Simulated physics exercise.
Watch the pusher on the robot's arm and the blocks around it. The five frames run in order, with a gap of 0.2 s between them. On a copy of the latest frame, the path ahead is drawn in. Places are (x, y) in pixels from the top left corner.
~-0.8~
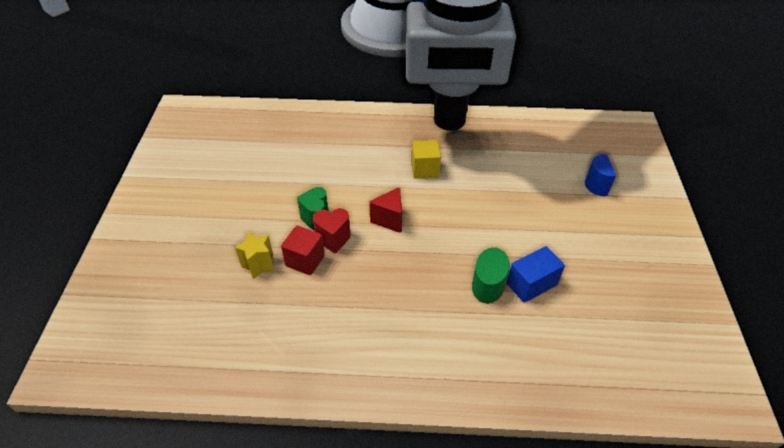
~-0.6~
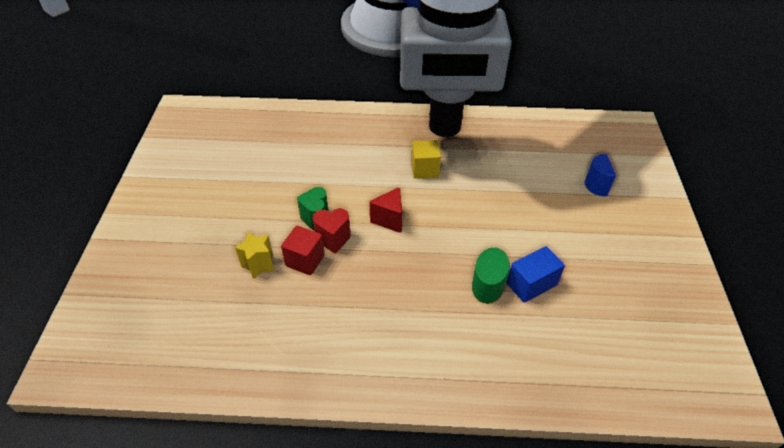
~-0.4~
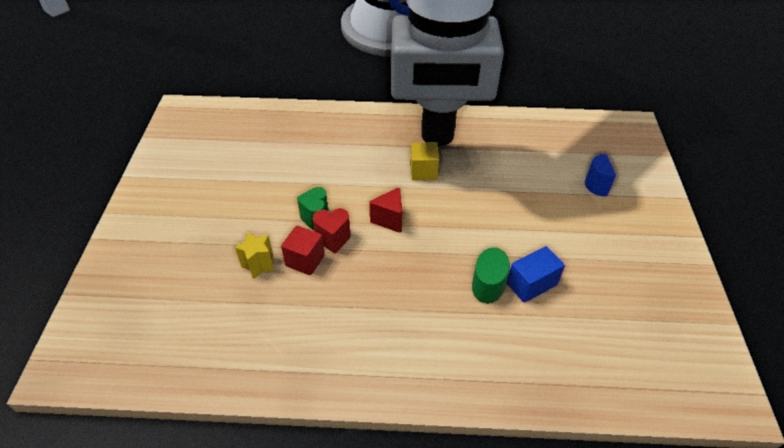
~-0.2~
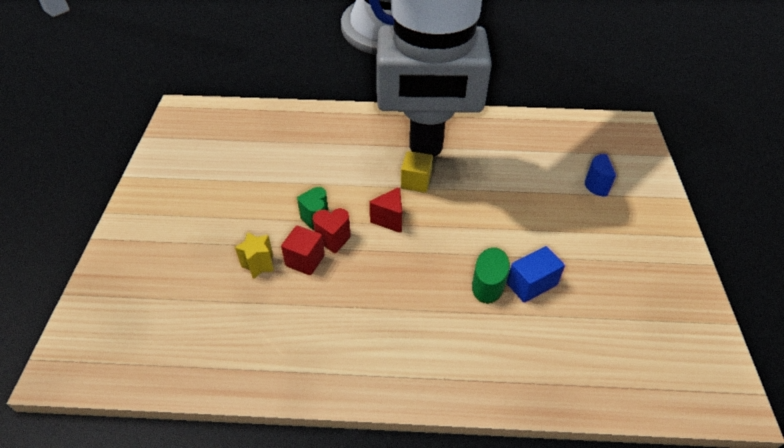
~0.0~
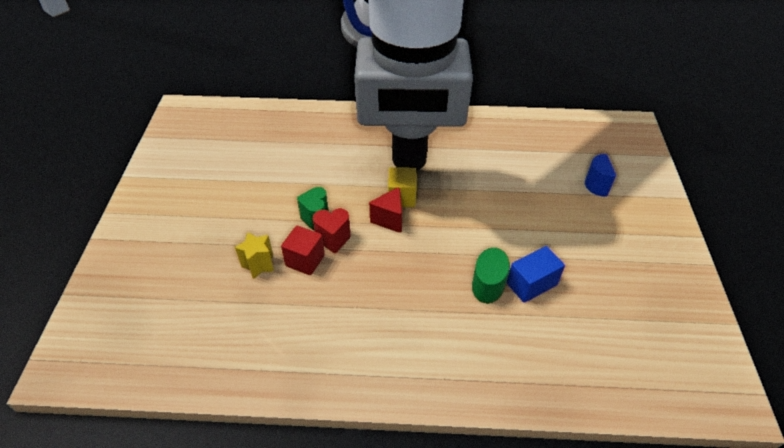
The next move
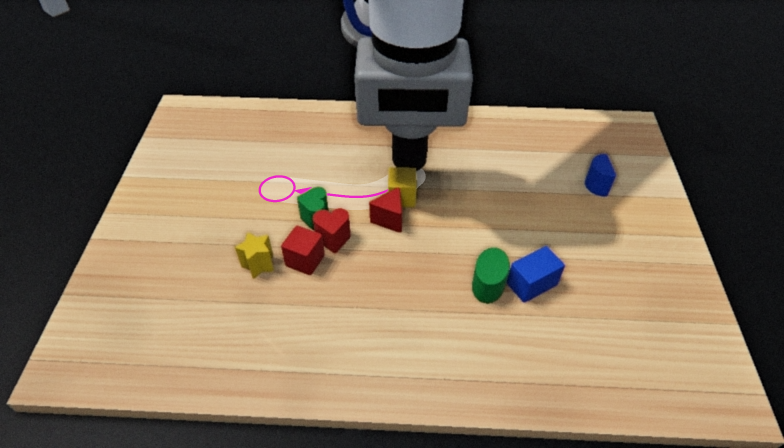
At the start, a robot arm's dark pusher stands just behind a yellow cube on a wooden board scattered with red, green, blue and yellow blocks. The pusher moves forward and slightly left to the cube, then pushes it a short way toward the red triangular block, while the other blocks stay still.
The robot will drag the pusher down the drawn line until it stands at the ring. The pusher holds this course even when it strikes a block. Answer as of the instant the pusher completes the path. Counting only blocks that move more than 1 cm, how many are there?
There will be two blocks displaced.
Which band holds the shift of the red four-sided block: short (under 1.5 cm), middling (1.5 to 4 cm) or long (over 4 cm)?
It ends under 1.5 cm away.
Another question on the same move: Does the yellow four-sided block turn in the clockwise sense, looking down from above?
It seems not.
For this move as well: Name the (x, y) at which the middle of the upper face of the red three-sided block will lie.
At (387, 216).
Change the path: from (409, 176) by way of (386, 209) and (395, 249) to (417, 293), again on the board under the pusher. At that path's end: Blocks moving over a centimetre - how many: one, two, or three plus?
There will be two blocks displaced.
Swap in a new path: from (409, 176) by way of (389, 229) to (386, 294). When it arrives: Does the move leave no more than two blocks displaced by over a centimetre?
The answer is yes.
Drawn move, from (409, 176) over (371, 196) and (324, 194) to (277, 189).
What follows on the original path. One third of the way, pusher (370, 181); red three-sided block (387, 216); yellow four-sided block (384, 196), turned 25° anticlockwise.
Two thirds of the way, pusher (321, 179); red three-sided block (387, 216); yellow four-sided block (384, 196), turned 25° anticlockwise.
At the end, pusher (274, 174); red four-sided block still; green heart still; red three-sided block (387, 216); yellow four-sided block (384, 196), turned 25° anticlockwise.
